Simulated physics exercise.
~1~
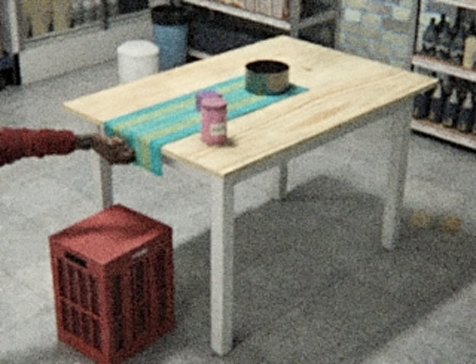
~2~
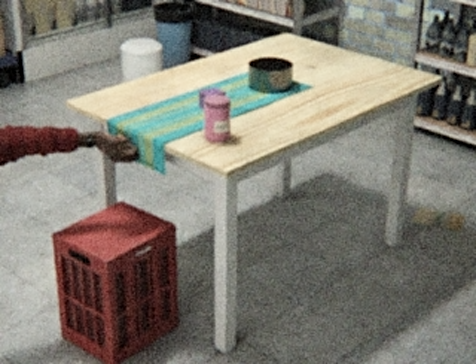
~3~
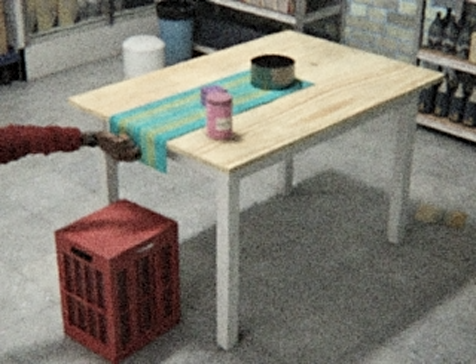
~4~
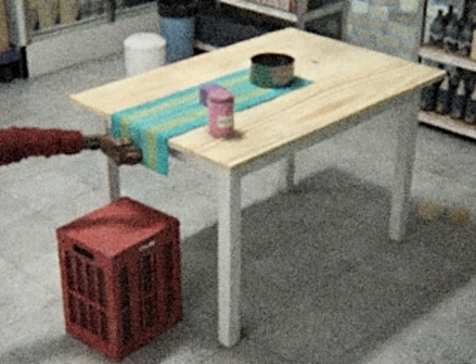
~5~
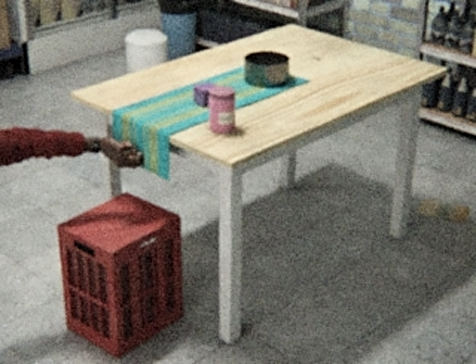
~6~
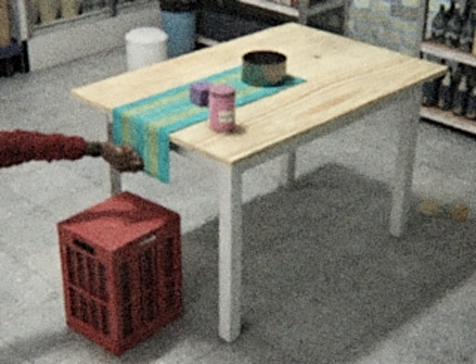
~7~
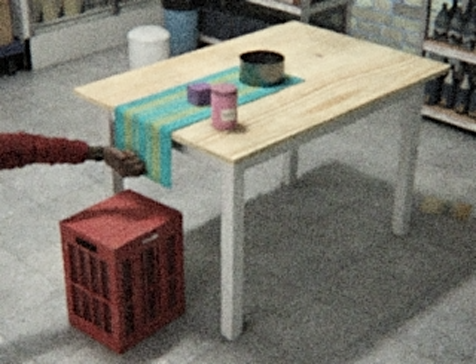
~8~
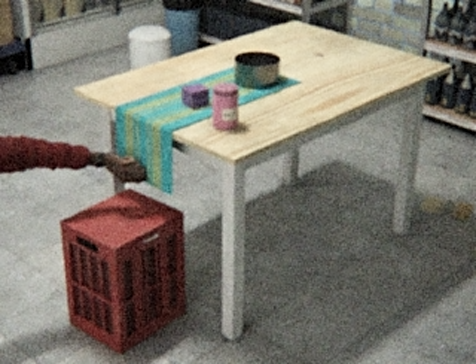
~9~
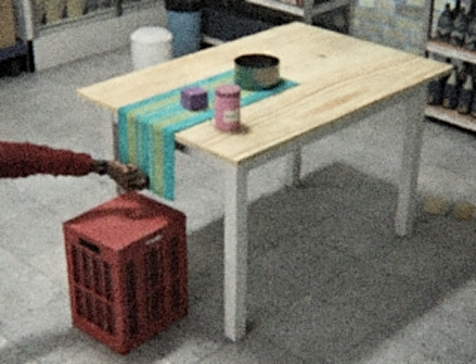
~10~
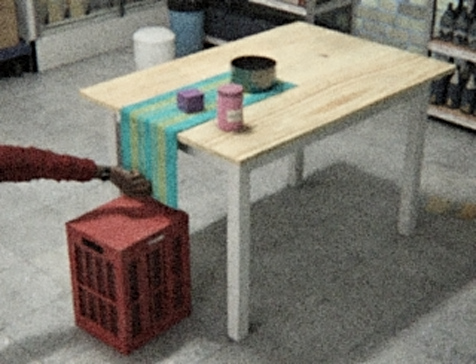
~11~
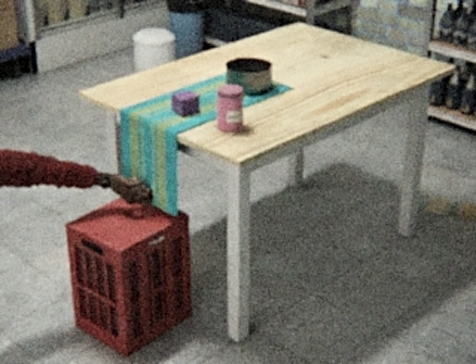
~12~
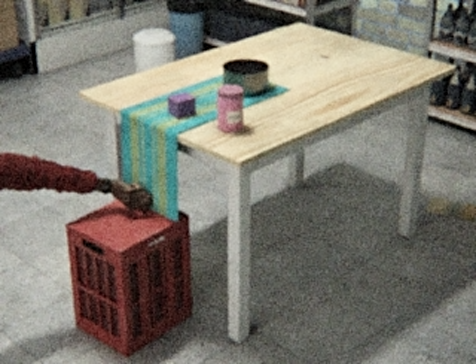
In a shop, a hand draws a turquoise cloth down to a red crate, carrying a purple block and pot along, pink jar staying.
